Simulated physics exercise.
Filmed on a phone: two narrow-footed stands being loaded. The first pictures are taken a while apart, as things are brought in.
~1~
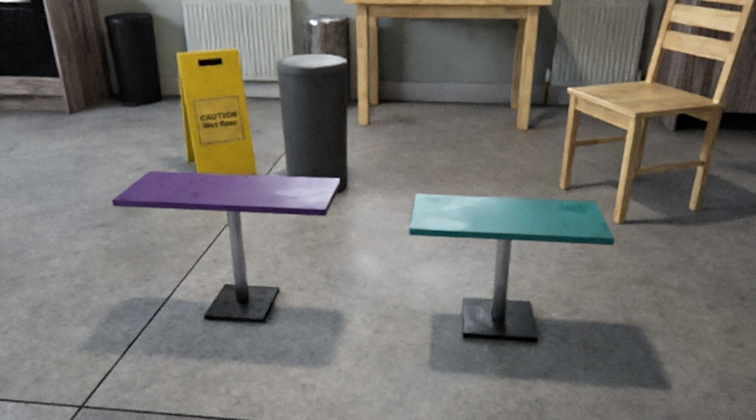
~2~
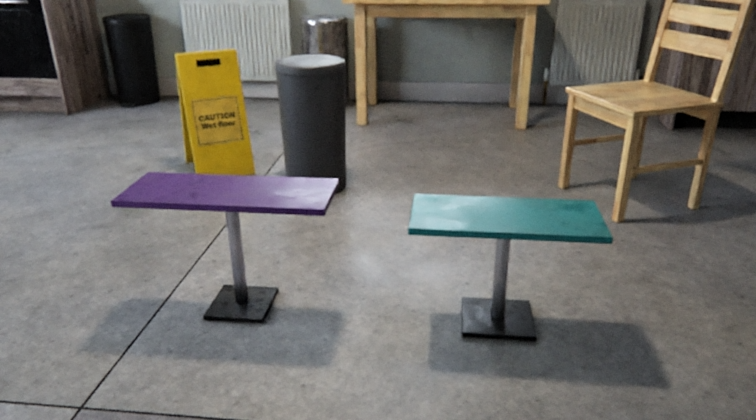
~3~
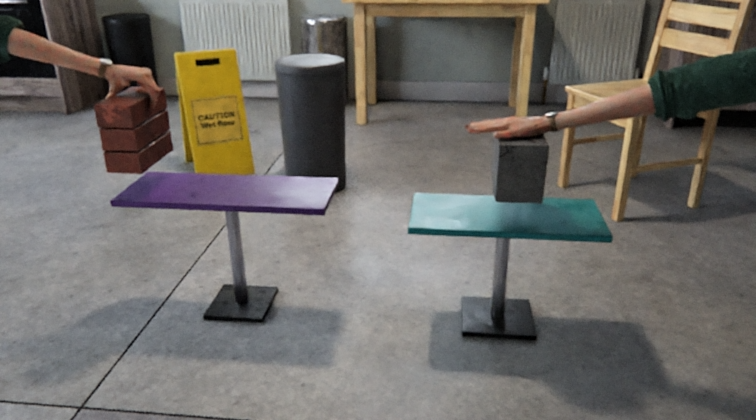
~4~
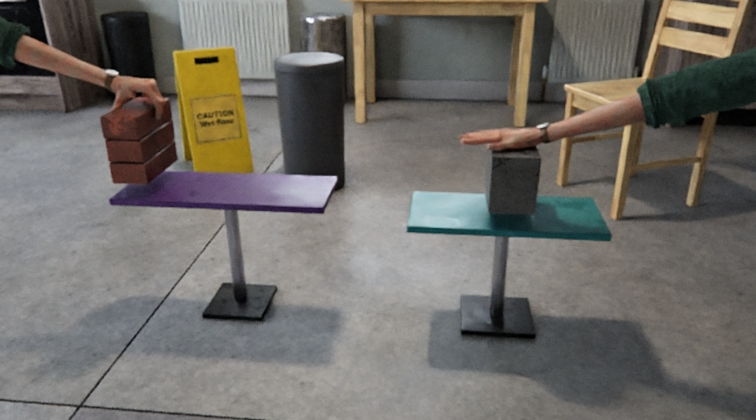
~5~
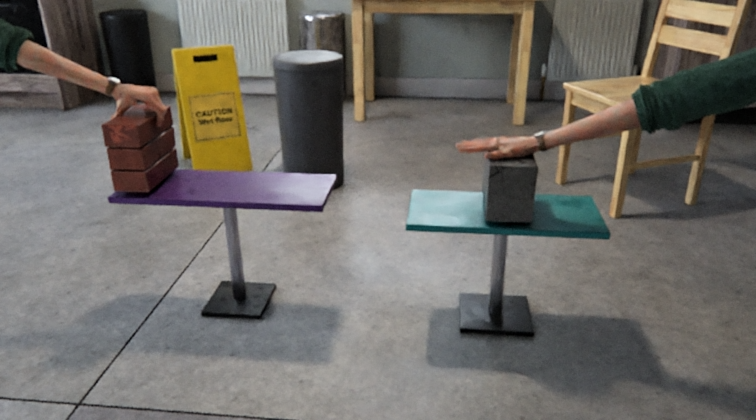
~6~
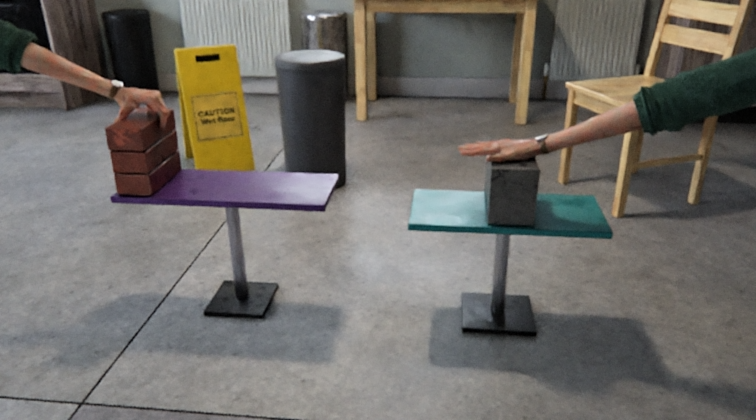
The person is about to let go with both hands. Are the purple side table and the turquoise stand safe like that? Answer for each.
The purple side table overbalances, the turquoise stand holds firm.
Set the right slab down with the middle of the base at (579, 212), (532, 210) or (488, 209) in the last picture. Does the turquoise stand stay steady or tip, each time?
The turquoise stand tilts up; keeps steady; stays flat on its feet.
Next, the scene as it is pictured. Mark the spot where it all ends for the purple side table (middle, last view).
Its middle is close to (114, 219).
Then, 0.42 s past the last view, purple side table leaning 21° off how it started near (181, 184); turquoise stand at rest near (505, 212).
Then, 0.56 s past the last view, purple side table leaning 46° off how it started near (134, 201); turquoise stand at rest near (505, 212).
Then, 0.70 s past the last view, purple side table leaning 65° off how it started near (106, 213); turquoise stand at rest near (505, 212).
Finally, the purple side table tips up, near (114, 219); the turquoise stand stays flat on its feet, near (505, 212).
